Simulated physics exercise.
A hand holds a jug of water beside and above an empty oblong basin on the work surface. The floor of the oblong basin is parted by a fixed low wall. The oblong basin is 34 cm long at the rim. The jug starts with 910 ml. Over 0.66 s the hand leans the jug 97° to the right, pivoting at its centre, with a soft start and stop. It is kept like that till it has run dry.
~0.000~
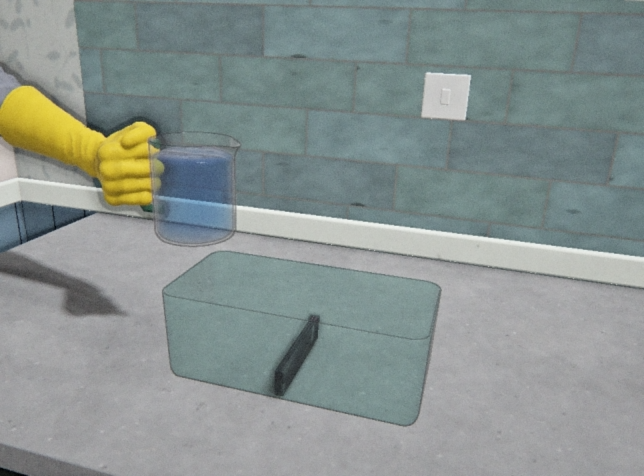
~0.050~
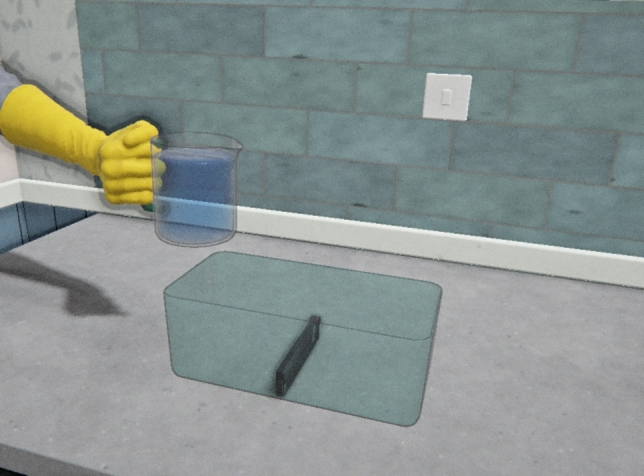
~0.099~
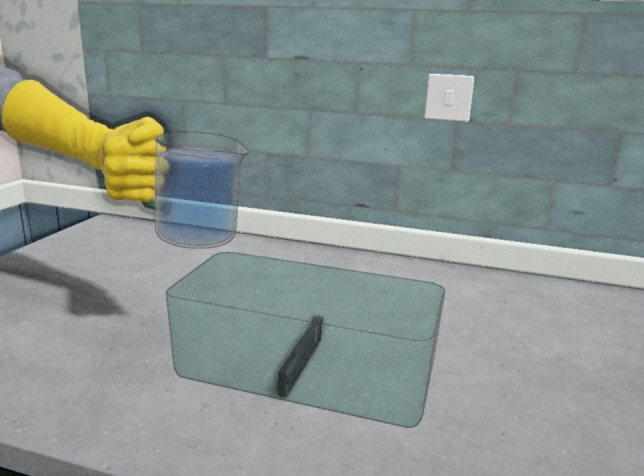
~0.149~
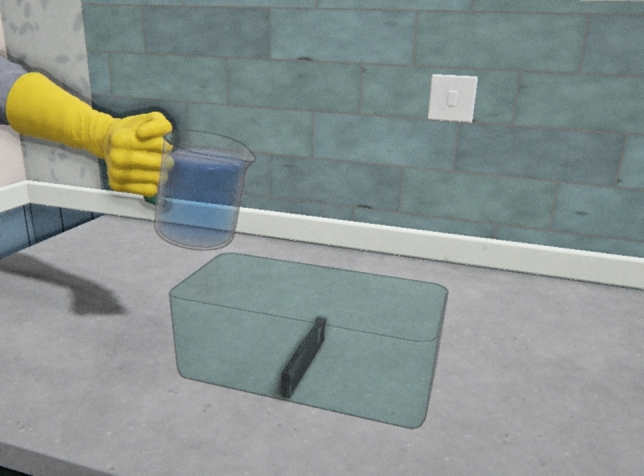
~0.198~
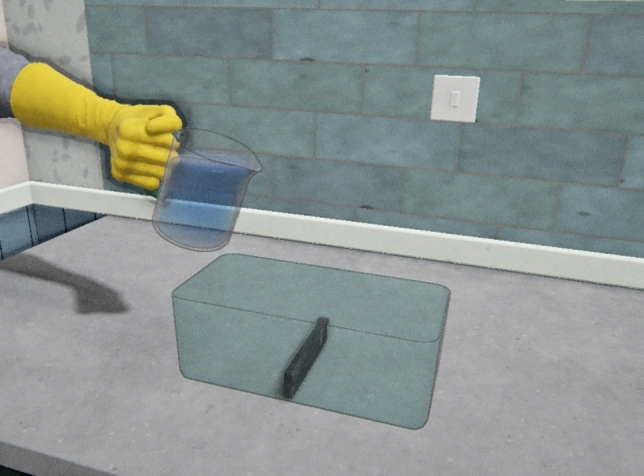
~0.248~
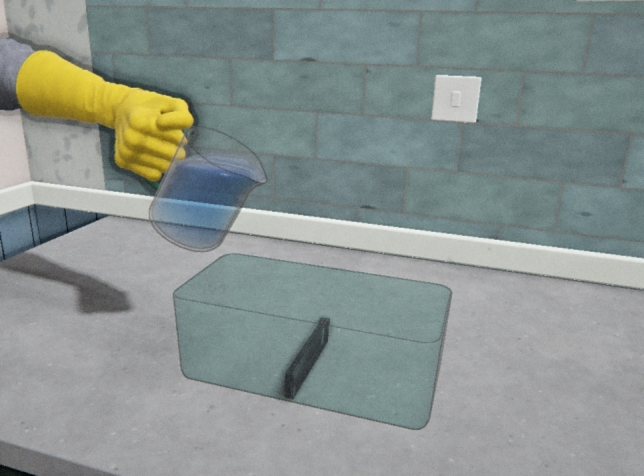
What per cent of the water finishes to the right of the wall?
The far part has some 53 per cent.
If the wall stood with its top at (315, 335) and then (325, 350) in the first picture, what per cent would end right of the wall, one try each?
In turn about 5 and 10 per cent.
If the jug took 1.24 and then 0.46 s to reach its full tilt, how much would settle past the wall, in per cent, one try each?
In turn about 55 and 50 per cent.
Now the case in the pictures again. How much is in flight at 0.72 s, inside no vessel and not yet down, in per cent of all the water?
Some 16 per cent.
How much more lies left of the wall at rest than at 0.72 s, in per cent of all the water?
About 22 per cent.
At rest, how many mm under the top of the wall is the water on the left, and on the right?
Some 20 mm on the left and 18 mm on the right.
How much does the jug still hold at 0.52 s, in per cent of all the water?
About 68 per cent.
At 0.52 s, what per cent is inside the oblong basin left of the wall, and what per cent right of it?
Some 4 per cent left and 8 right.
Then, 0.52 s in, the tilt is 87° and 68 per cent is still to pour, 4 is left of the wall and 8 right of it.
Then, 0.72 s in, the tilt is 97° and 28 per cent is still to pour, 25 is left of the wall and 31 right of it.
Then, 0.93 s in, the tilt is 97° and 10 per cent is still to pour, 33 is left of the wall and 52 right of it.
Then, 1.16 s in, the tilt is 97° and 3 per cent is still to pour, 42 is left of the wall and 53 right of it.
Finally, 47 per cent lies left of the wall, 53 right of it and 1 outside.
